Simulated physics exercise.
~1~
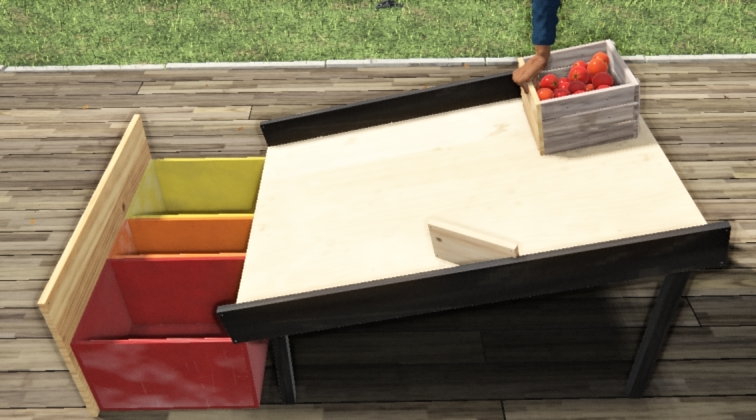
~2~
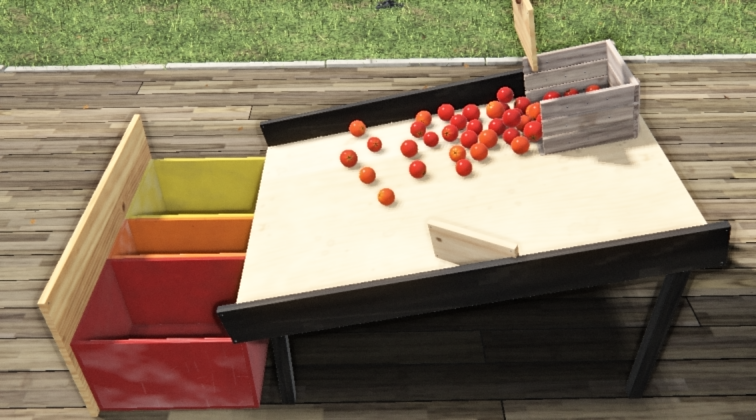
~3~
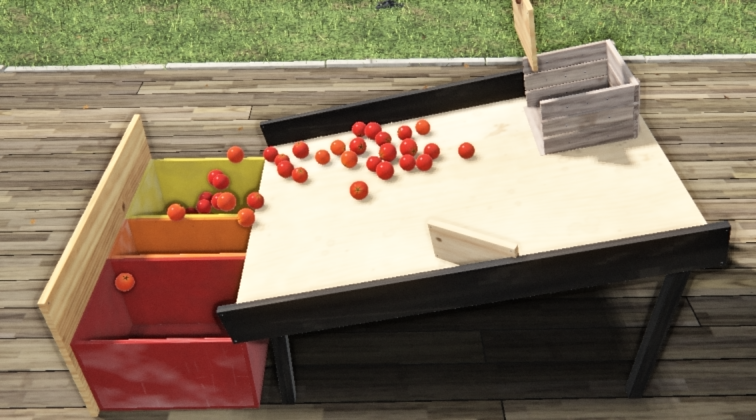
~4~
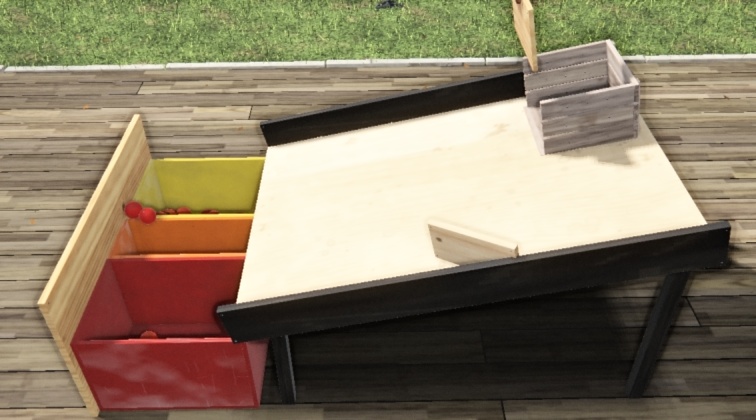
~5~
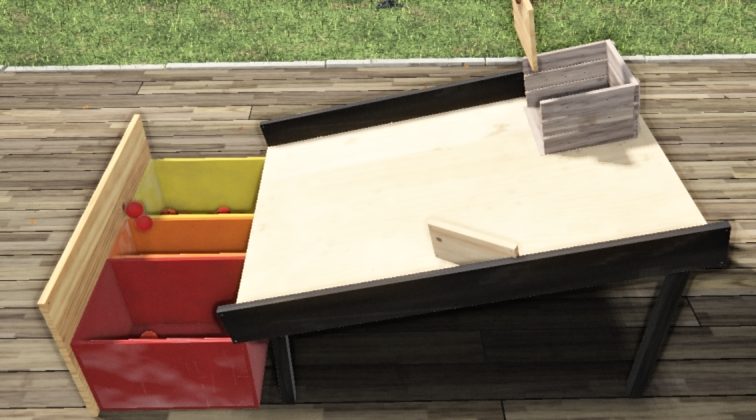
Tomatoes roll down the sloped table from a wooden pen, mostly into the yellow tub.
